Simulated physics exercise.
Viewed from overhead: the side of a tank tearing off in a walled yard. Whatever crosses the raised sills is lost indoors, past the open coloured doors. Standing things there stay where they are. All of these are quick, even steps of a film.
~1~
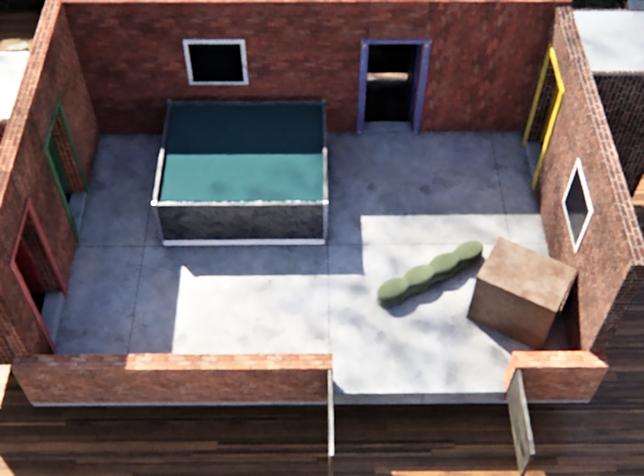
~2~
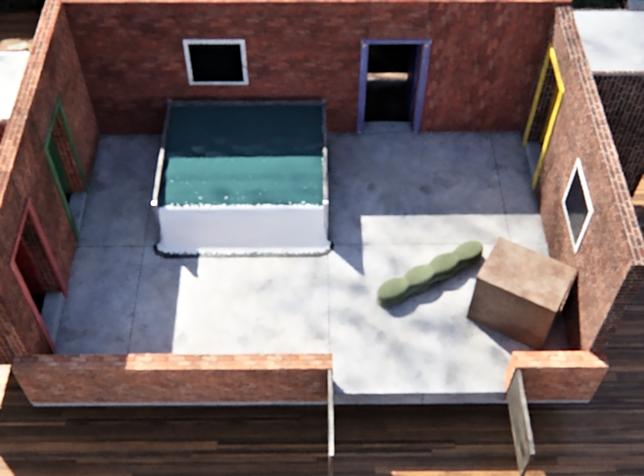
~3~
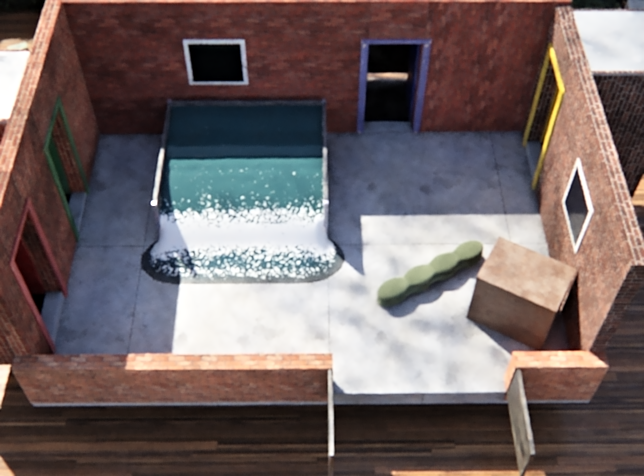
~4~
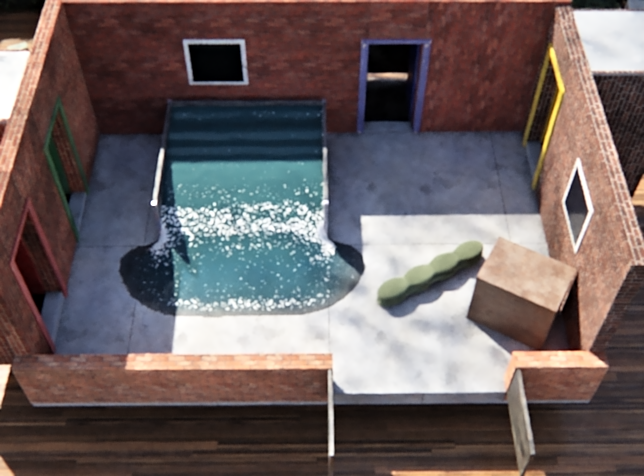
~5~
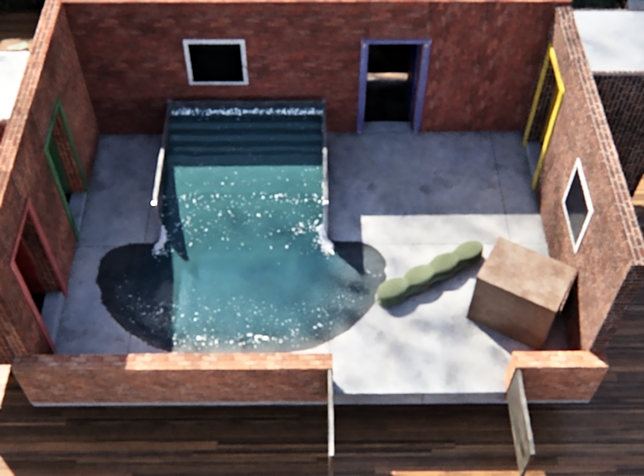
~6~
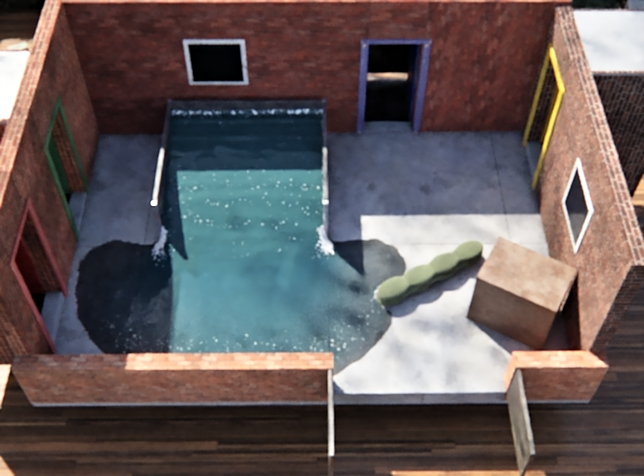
A tank of still, blue-green water stood in a brick-walled yard until its front side gave way, and the water poured out, spreading across the grey floor toward the low front wall and green bumpy object.
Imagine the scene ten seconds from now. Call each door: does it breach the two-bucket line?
Calls: The yellow door does not breach it; the green door breaches it; the blue door does not breach it; the red door breaches it.
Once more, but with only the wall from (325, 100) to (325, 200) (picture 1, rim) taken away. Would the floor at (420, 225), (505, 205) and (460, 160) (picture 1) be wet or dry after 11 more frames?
In the order you gave them, I get drenched, drenched, drenched.
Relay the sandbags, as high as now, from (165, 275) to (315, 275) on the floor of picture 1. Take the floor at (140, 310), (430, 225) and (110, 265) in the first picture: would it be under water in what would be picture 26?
Going point by point, they'd be wetted, wetted and wetted.
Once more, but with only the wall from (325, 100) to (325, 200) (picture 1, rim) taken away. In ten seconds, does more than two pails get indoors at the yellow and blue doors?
As for the doors, yellow gets past it and blue gets past it.
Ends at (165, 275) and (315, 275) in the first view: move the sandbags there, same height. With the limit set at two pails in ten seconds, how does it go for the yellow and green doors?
Door by door: The yellow one remains within bounds, then the green one goes past the limit.
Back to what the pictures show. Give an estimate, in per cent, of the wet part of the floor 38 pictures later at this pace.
The answer is around 90 per cent.
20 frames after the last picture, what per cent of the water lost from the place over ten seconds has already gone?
Result, approximate: 45 per cent.
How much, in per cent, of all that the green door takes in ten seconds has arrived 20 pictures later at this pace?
Close to 0 %.
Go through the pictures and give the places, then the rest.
Still water in the tank at (244, 153), in the first picture.
Water pours out at (243, 226) and has run to (158, 246), in the second picture.
The front is at (338, 262), out from the gap at (243, 229), in the third picture.
The front is at (130, 282), out from the gap at (243, 231), in the fourth picture.
Water pours out at (243, 232) and has run to (108, 298), in the fifth picture.
Water pours out at (243, 232) and has run to a hidden place, in the sixth picture.
A moment on, water covers 40 % of the floor; the yellow door not reached, the green door not reached, the blue door not reached, the red door wet at the sill, nothing in.
Next, water covers 45 % of the floor; the yellow door not reached, the green door not reached, the blue door not reached, the red door over two buckets in.
Then, water covers 65 % of the floor; the yellow door not reached, the green door wet at the sill, nothing in, the blue door not reached, the red door far over two buckets in.
Later, water covers 90 % of the floor; the yellow door wet at the sill, nothing in, the green door over two buckets in, the blue door wet at the sill, nothing in, the red door far over two buckets in.
In the end, water covers 95 % of the floor; the yellow door wet at the sill, nothing in, the green door far over two buckets in, the blue door under two buckets in, the red door far over two buckets in.
